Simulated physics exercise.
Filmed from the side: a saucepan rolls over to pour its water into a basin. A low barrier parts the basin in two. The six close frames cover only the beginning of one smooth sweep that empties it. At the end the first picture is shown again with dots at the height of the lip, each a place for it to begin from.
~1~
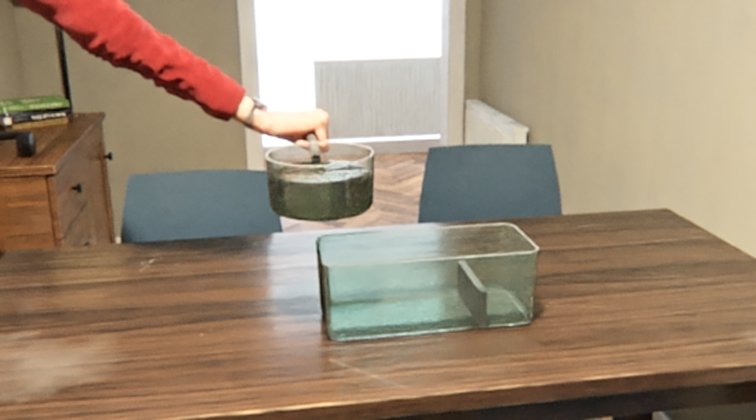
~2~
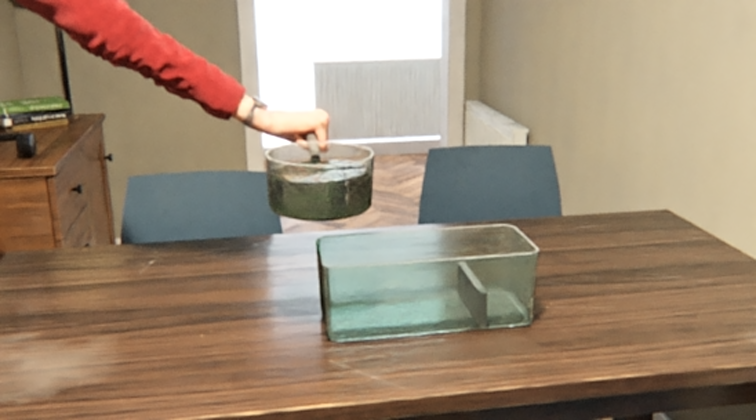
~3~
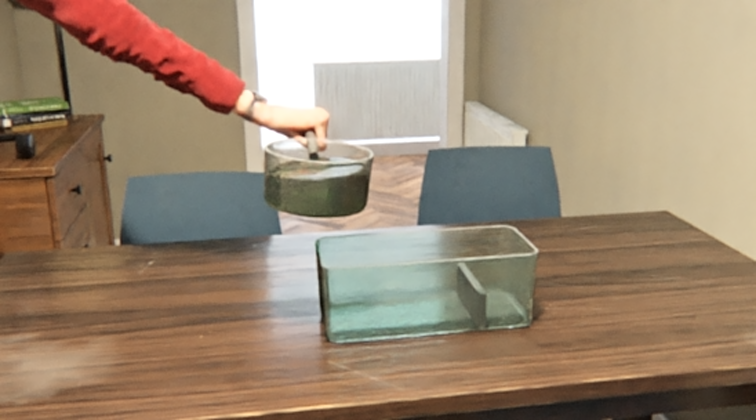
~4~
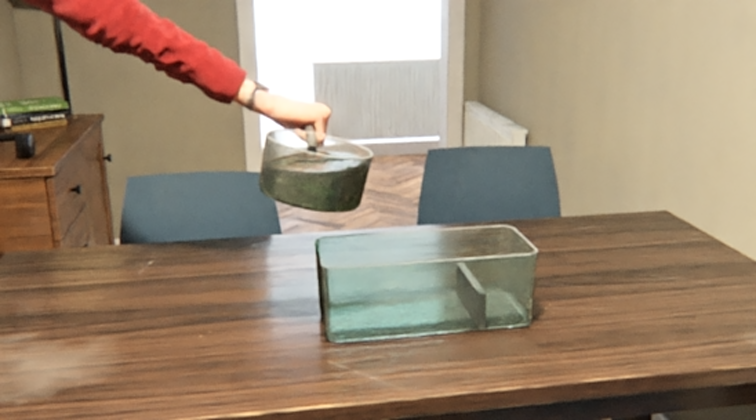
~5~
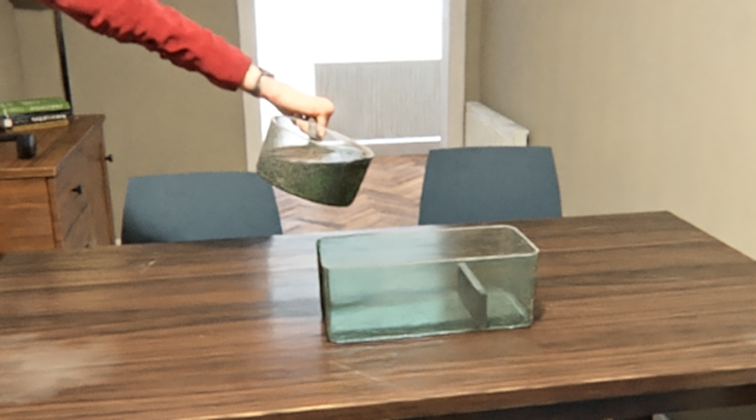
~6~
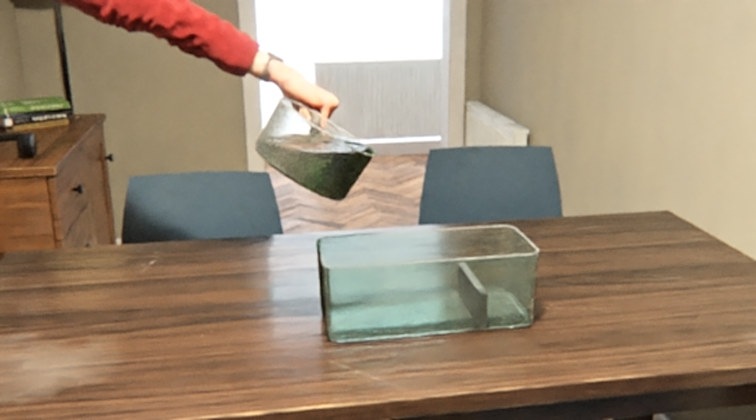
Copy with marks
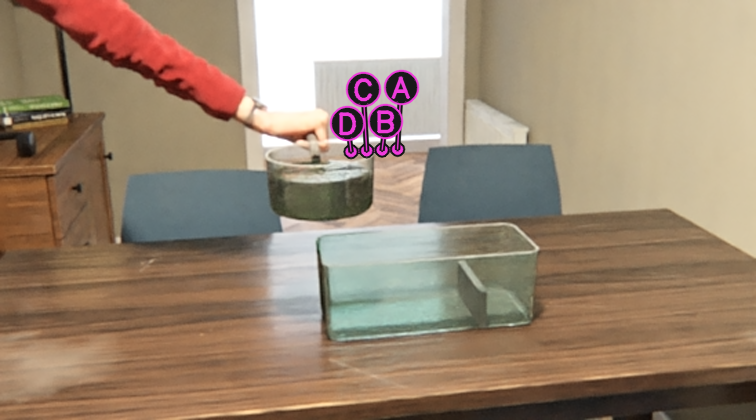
A hand in a red sleeve held a round pot of water above a divided glass basin on a wooden table, then gradually tilted it rightward until the water reached its lip.
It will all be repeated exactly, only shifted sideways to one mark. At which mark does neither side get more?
A.
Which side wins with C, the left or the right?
More ends on the left.
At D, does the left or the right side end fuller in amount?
The left side.
On the marked copy, A at (397, 149); B at (382, 150); C at (366, 150); D at (351, 151).
With A, about 47 % ends left of the wall and 48 % right of it; 5 % is lost outside.
With B, about 77 % ends left of the wall and 20 % right of it; 4 % is lost outside.
With C, about 90 % ends left of the wall and 3 % right of it; 6 % is lost outside.
With D, about 93 % ends left of the wall and 5 % right of it.
